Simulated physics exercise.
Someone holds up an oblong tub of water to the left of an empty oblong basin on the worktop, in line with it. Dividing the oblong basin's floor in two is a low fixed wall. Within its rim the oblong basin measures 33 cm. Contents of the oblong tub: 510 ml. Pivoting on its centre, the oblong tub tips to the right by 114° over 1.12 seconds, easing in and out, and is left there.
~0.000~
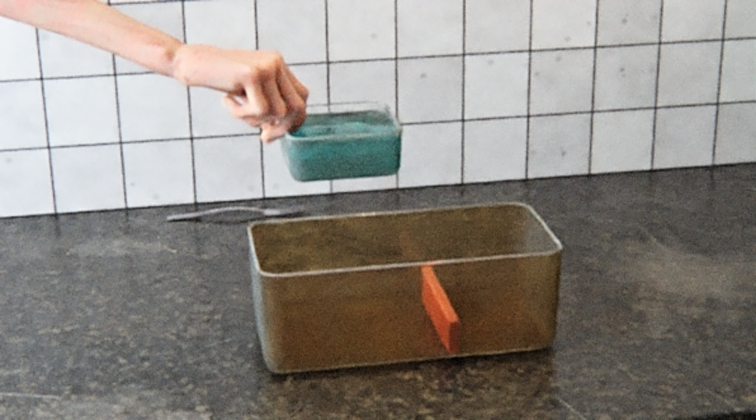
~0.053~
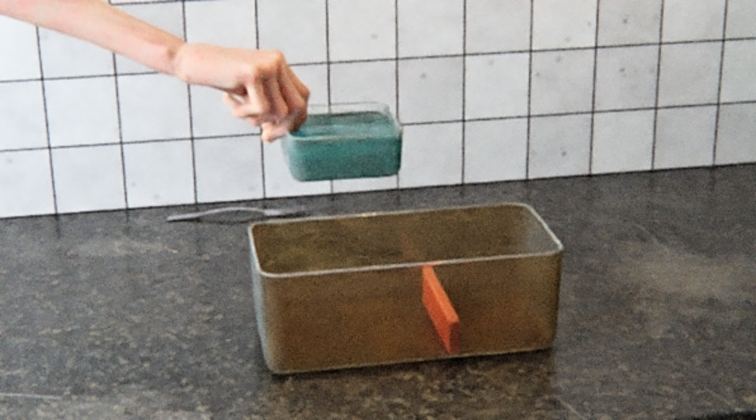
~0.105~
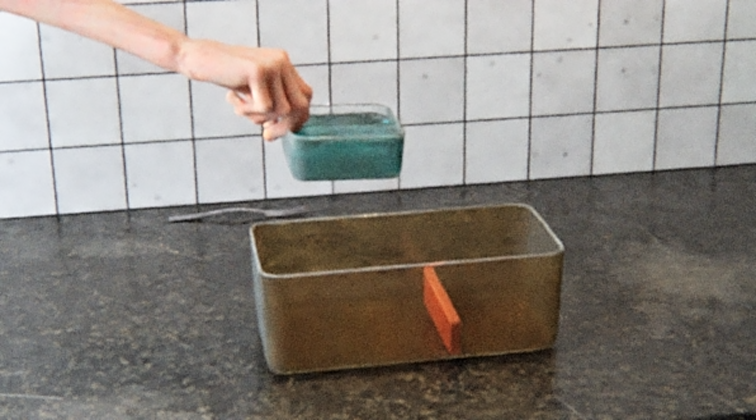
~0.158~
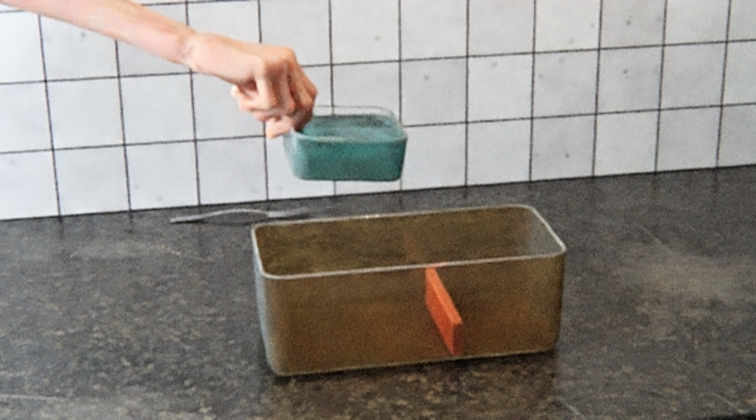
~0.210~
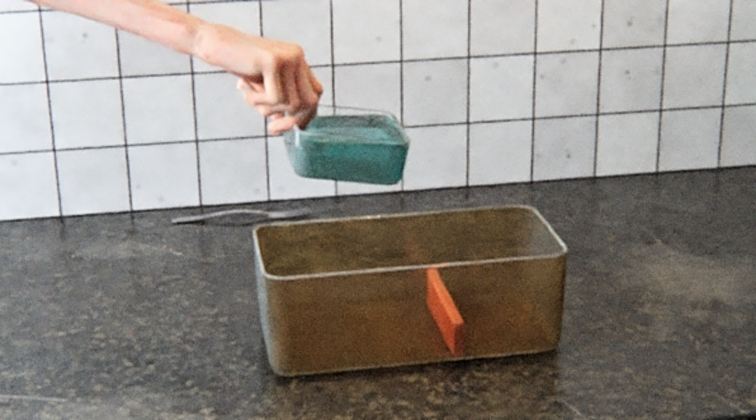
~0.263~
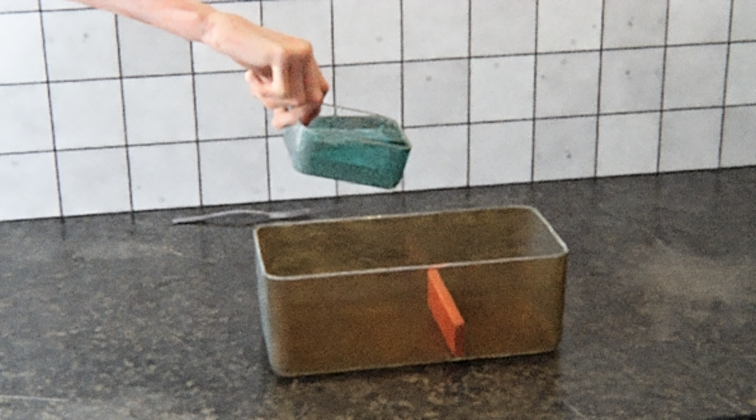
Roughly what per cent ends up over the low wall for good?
About 66 in every hundred.
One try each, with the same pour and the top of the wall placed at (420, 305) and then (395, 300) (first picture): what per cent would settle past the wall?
70 % and 85 %.
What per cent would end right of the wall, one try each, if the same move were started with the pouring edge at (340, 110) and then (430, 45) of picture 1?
Try 1: 5 %; try 2: 80 %.
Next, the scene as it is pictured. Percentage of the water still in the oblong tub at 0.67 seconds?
Close to 22 percent of the liquid remains at that time.
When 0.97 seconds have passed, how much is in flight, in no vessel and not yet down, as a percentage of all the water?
Some 3 % is up in the air.
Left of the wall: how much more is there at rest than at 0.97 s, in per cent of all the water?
Close to 4% of the whole.
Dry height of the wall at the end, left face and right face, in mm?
Near 36 mm for the left and near 22 mm for the right.
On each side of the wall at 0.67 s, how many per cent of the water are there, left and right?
Around 5 percent on the left and 38 on the right.
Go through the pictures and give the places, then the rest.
In the first picture, it leans 0°; its right rim is at (394, 118); the water meets the walls at (284, 129) and (390, 122); the oblong basin's rim runs from (254, 250) to (545, 227); the wall's top is at (440, 295).
In the second picture, it leans 1°; its right rim is at (394, 119); the water meets the walls at (285, 129) and (391, 122).
In the third picture, it leans 2°; its right rim is at (396, 121); the water meets the walls at (287, 129) and (393, 123).
In the fourth picture, it leans 6°; its right rim is at (399, 125); the water meets the walls at (290, 130) and (396, 125).
In the fifth picture, it leans 10°; its right rim is at (401, 130); the water meets the walls at (291, 130) and (398, 127).
In the sixth picture, it leans 15°; its right rim is at (403, 135); the water meets the walls at (292, 131) and (401, 127).
By 0.67 s the tilt is 74° and 22 per cent is still to pour, 5 is left of the wall and 37 right of it.
By 0.97 s the tilt is 109° and 2 per cent is still to pour, 30 is left of the wall and 65 right of it.
By 1.28 s the tilt is 114° and 0 per cent is still to pour, 34 is left of the wall and 65 right of it.
By 1.62 s the tilt is 114° and 0 per cent is still to pour, 34 is left of the wall and 65 right of it.
At rest 34 per cent lies left of the wall, 66 right of it and 1 outside.
